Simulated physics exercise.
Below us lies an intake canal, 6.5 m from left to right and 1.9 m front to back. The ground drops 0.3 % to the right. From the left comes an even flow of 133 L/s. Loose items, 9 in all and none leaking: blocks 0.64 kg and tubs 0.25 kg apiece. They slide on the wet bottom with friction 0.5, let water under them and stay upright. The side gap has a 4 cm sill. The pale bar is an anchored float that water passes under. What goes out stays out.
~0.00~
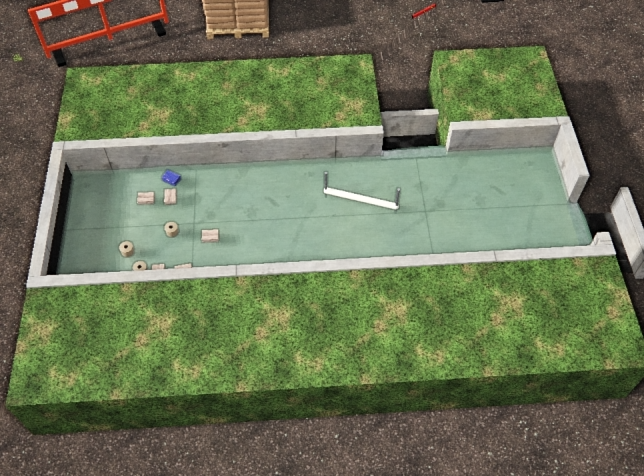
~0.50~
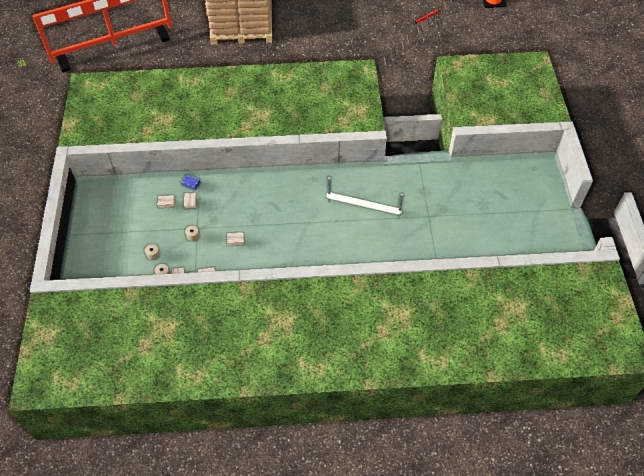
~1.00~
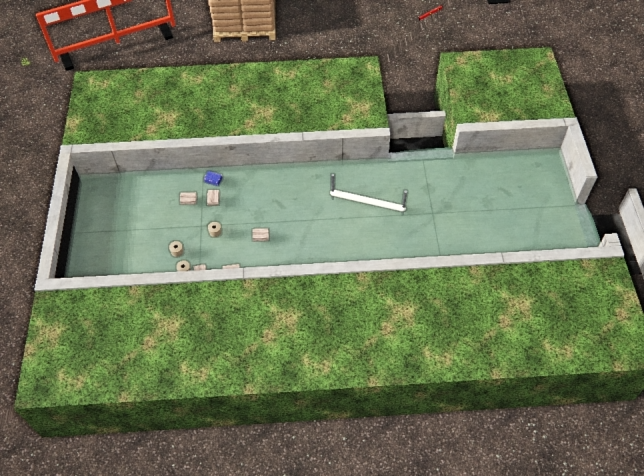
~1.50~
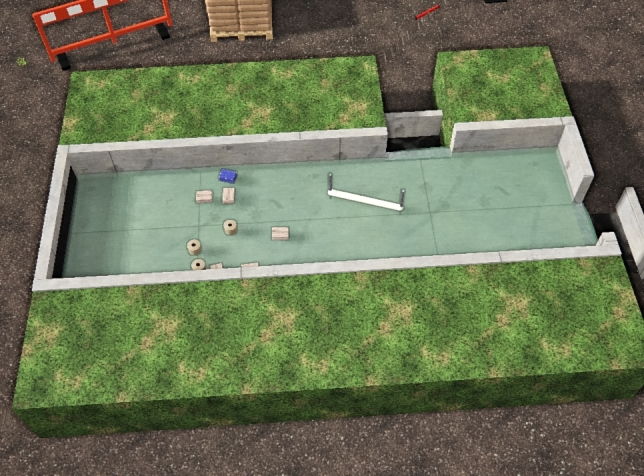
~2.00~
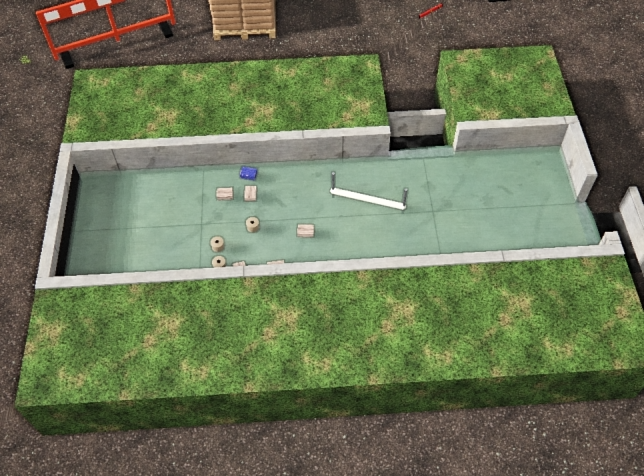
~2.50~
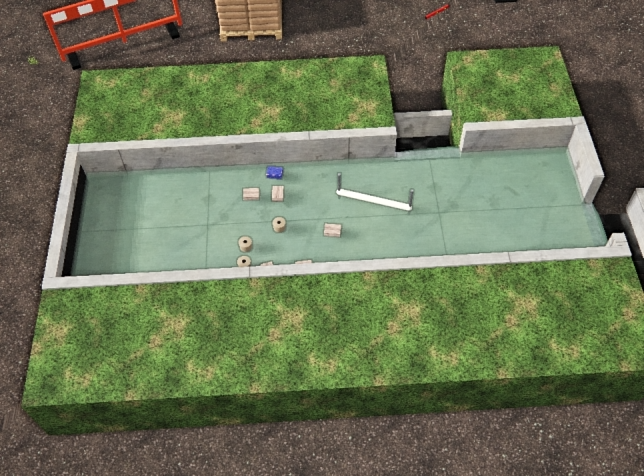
In a shallow concrete canal set between grassy banks, a blue block and a loose group of pale blocks and round tubs drifted slowly and steadily to the right, toward a slanted white bar.
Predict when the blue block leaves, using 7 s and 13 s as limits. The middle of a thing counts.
That happens before the first time.
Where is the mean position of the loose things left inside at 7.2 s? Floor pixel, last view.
Near (445, 225).
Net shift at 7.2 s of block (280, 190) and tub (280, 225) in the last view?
In turn: 300 cm, 350 cm.
After 3.5 s the blue block is near (315, 167), 1.7 m from its start, afloat; 0 of 9 are out; 9 afloat.
After 7.2 s the blue block has gone out (at 5.9 s); 1 of 9 are out; 8 afloat.
After 12.0 s the blue block has gone out (at 5.9 s); 7 of 9 are out; 2 afloat.
After 16.0 s the blue block has gone out (at 5.9 s); 9 of 9 are out; 0 afloat.
